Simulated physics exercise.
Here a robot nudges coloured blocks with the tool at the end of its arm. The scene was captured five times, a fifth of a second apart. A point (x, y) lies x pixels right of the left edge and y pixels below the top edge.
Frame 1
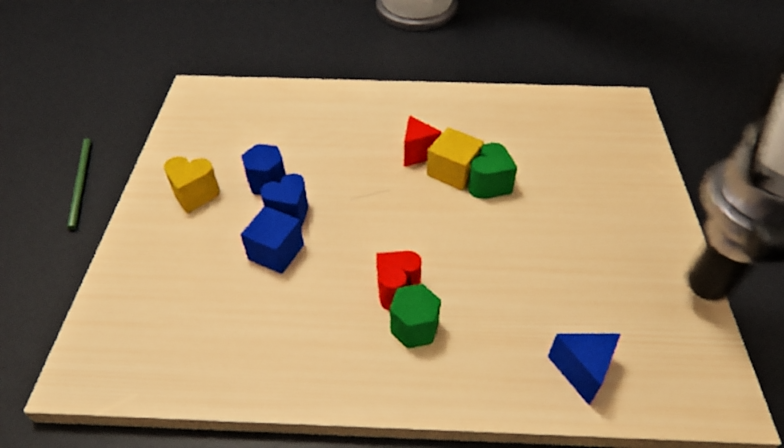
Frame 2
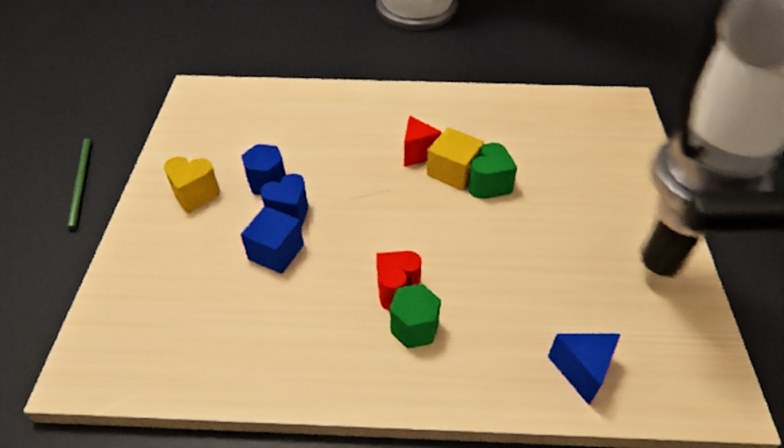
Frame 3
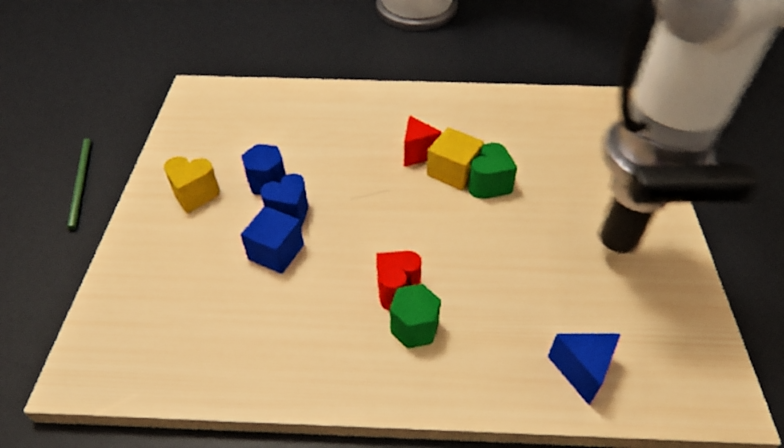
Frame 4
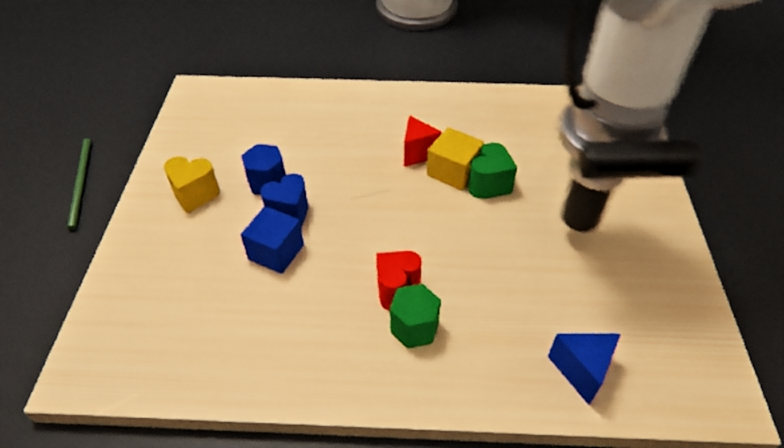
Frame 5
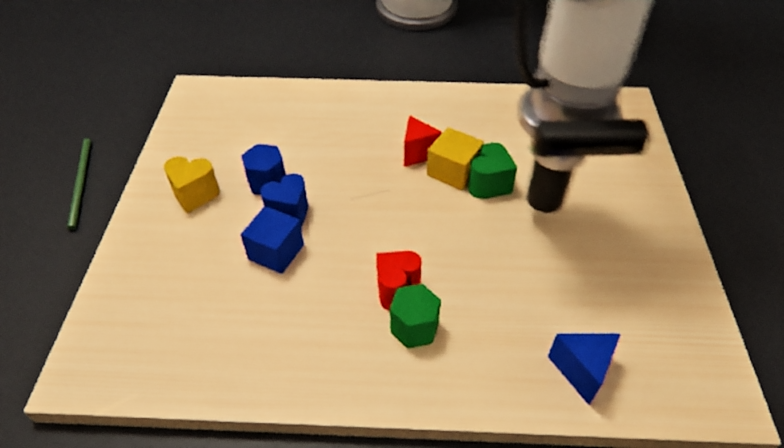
On a pale wooden board scattered with red, yellow, green and blue blocks, a robot arm moved its dark-tipped tool steadily left and a little away from the viewer, while the blocks all stayed still.
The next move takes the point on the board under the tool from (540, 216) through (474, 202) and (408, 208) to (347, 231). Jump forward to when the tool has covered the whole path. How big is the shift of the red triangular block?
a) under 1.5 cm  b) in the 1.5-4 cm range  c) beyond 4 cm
Letter a.
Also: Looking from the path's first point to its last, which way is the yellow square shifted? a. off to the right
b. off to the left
My answer is option a.
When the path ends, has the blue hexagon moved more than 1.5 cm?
That would be a no.
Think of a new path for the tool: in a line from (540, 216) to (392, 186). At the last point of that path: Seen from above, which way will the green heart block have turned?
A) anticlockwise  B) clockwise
The correct letter is B.
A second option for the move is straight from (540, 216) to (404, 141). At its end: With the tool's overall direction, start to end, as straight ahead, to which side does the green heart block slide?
It heads right.
What follows on the original path. One third of the way, tool at (476, 187); red triangular block at (413, 126), turned 20° anticlockwise; yellow square at (448, 137); green heart block at (485, 150), turned 10° clockwise.
Two thirds of the way, tool at (408, 192); red triangular block at (413, 126), turned 20° anticlockwise; yellow square at (448, 137); green heart block at (485, 150), turned 10° clockwise.
At the end, tool at (346, 216); blue hexagon still; blue square still; red triangular block at (413, 126), turned 20° anticlockwise; yellow square at (448, 137); green heart block at (485, 150), turned 10° clockwise.
